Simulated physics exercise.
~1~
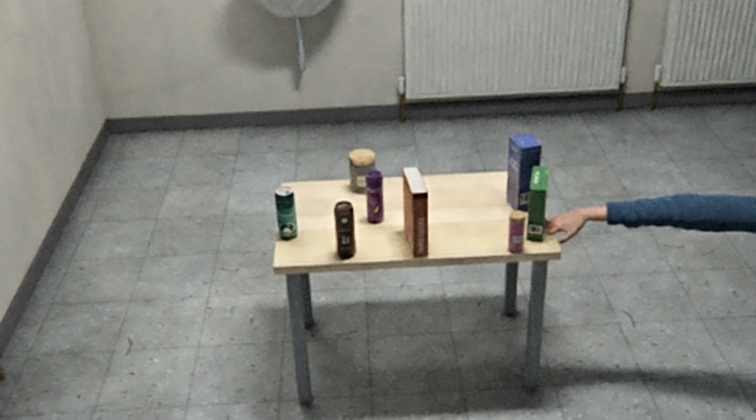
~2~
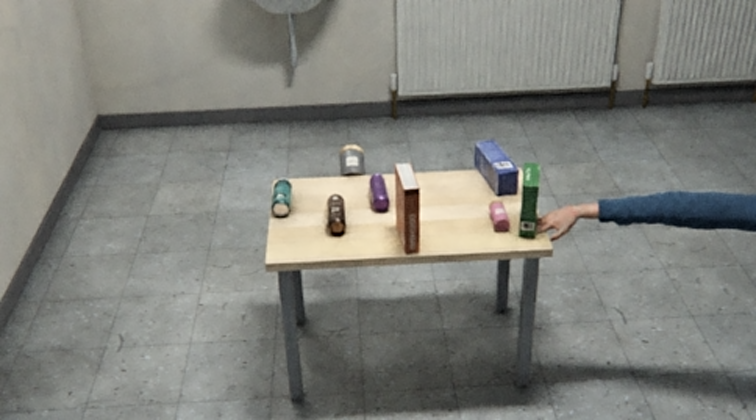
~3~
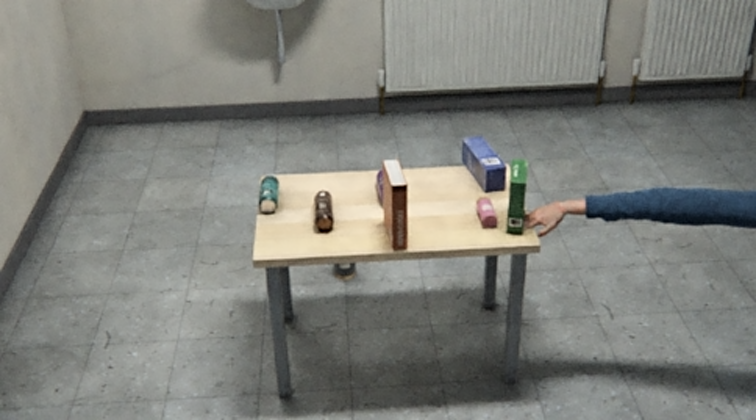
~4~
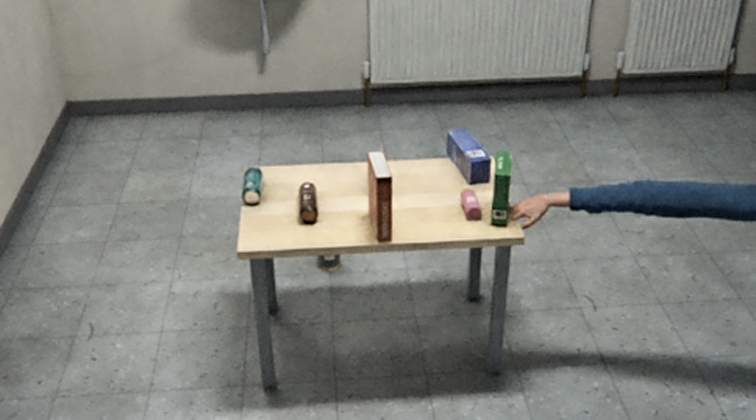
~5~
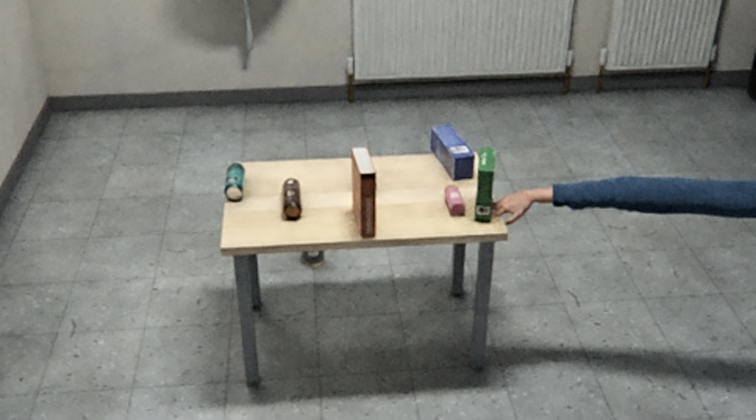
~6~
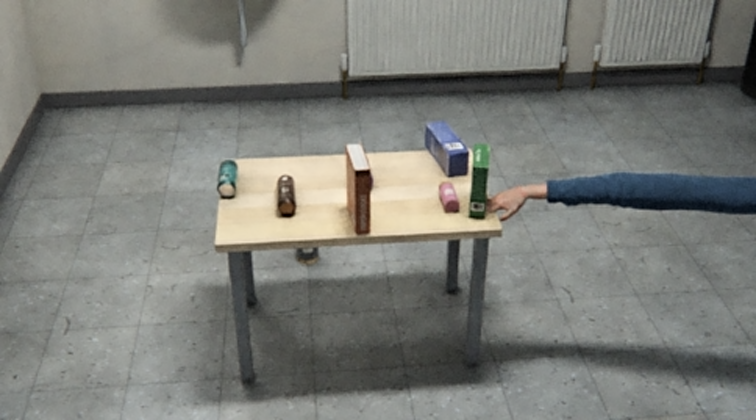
In a bare room with a grey tiled floor and white radiators, a pale wooden side table is seen from the front and slightly above. On it stand a turquoise can, a grey jar, brown and purple cans, an orange book, a pink shaker, a blue carton and a green packet, with a blue-sleeved arm reaching to the right edge. The cans, shaker and carton topple, while the jar tips at the far edge and drops to the floor. The purple can slips from sight behind the book as the view pans slightly right. The book and green packet remain standing, the hand still beside the packet.
